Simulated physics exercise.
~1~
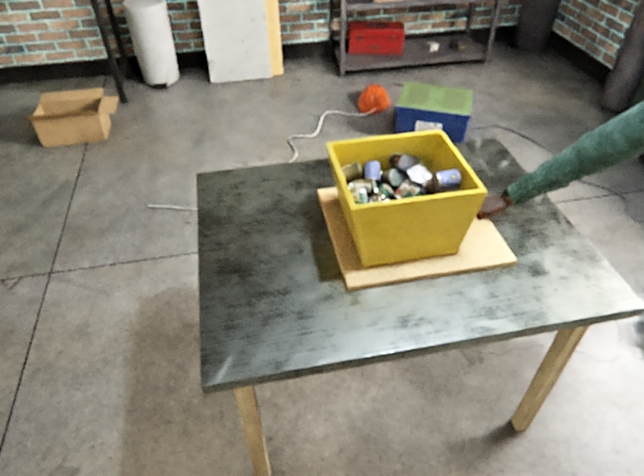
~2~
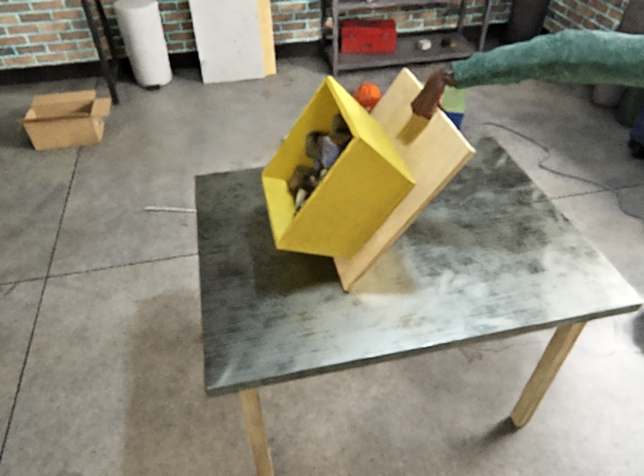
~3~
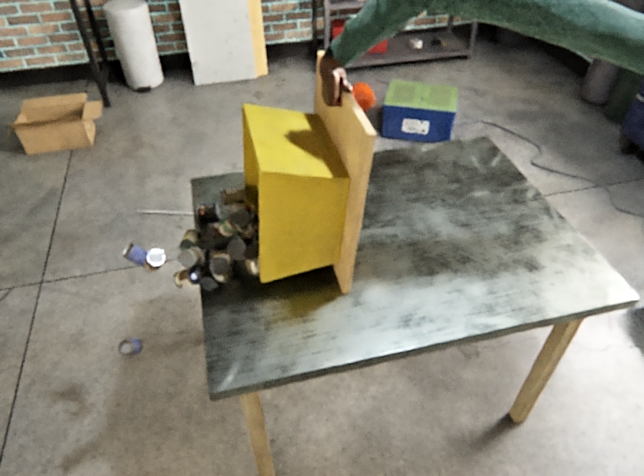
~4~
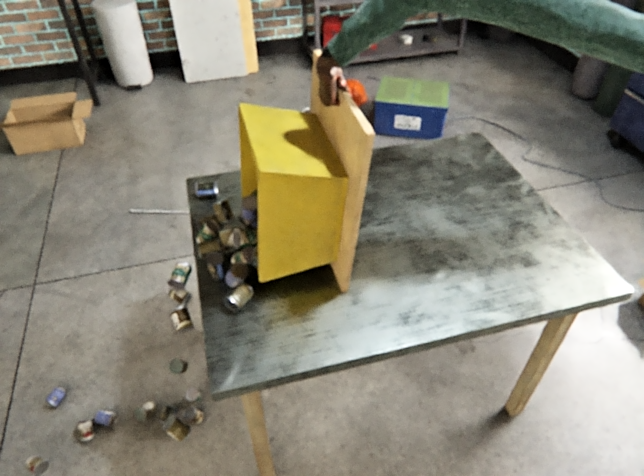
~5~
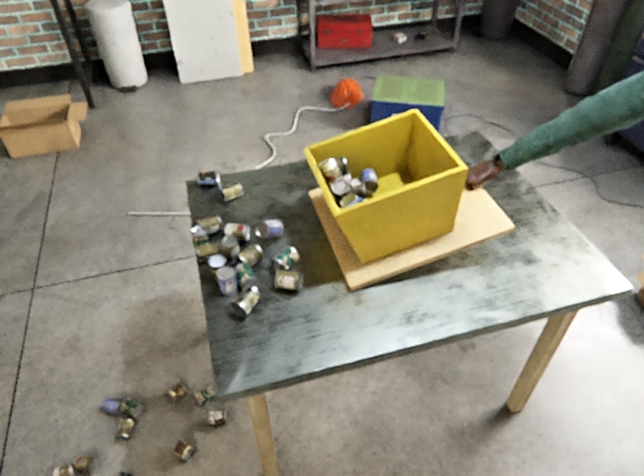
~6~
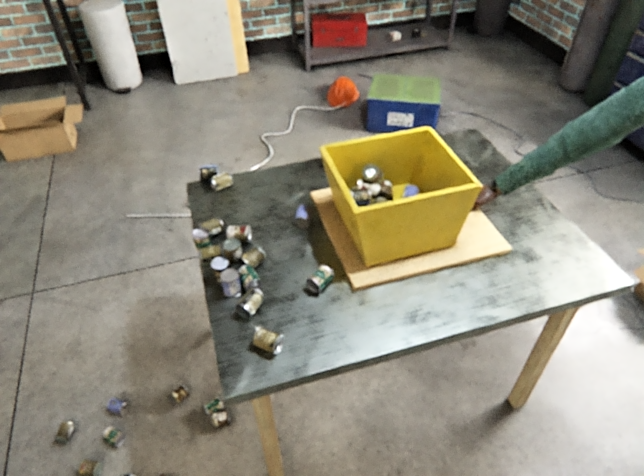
The video shows a green-sleeved arm tilting a board with a yellow tub of small tins to the left on a table until many tins spill onto the tabletop and floor, then lowering it flat, with some tins still inside the tub.
